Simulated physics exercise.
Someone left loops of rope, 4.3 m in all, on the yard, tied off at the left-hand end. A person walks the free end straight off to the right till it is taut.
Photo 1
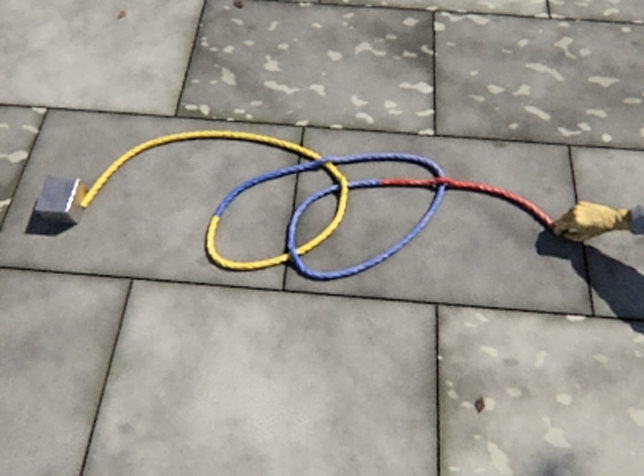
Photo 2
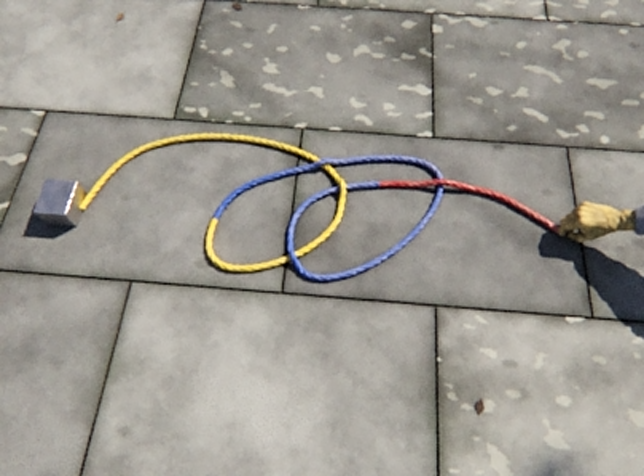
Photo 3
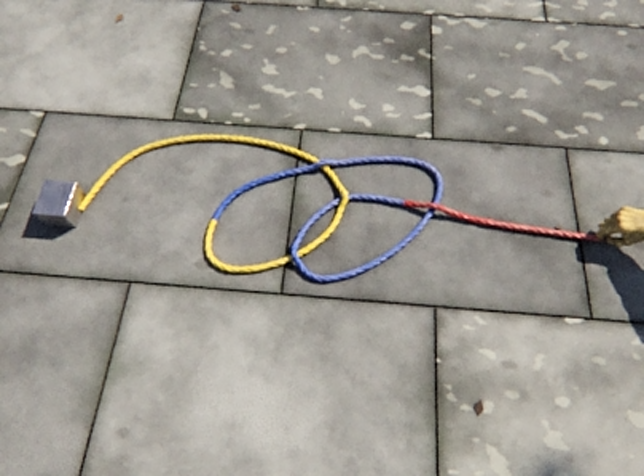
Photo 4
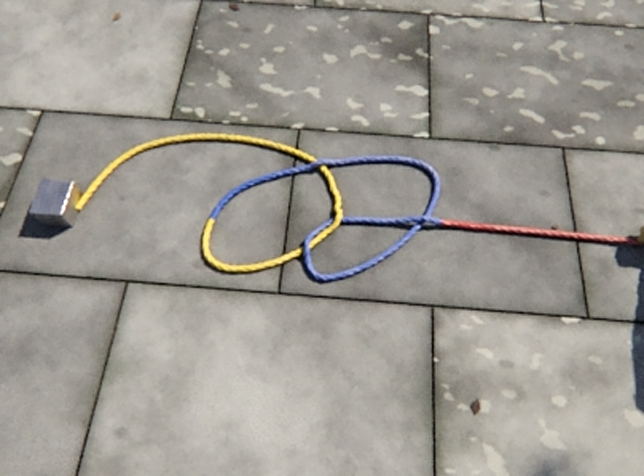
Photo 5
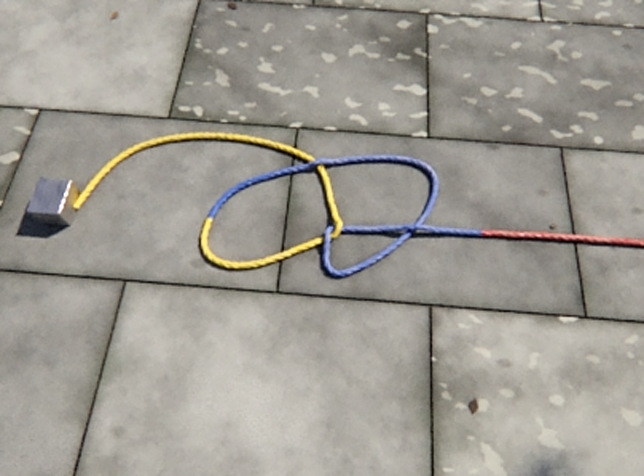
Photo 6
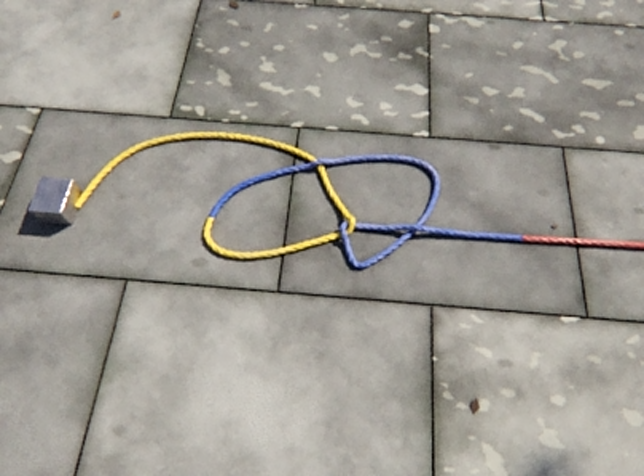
To begin with, a yellow, blue and red rope lies in overlapping loops on paving, its left end tied to a small block, while a hand grips the red end. The hand pulls rightward and leaves view; the red section straightens, and the right-hand blue loop shrinks noticeably, while the left side barely shifts.
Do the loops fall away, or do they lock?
Observed: Rope ends up tied.
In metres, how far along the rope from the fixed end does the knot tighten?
Position: Approx. 1.6 m along.
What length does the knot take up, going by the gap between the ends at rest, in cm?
About 35 cm.
Next, the ends are 2.7 m apart, loops still 27 cm across.
Then, the ends are 3.3 m apart, loops still 9 cm across.
After that, the ends are 4.0 m apart, with a tight lump 1.9 m from the fixed end.
Later, the ends are 4.0 m apart, with a tight lump 1.5 m from the fixed end.
At the end, the ends are 4.0 m apart, with a tight lump 1.5 m from the fixed end.
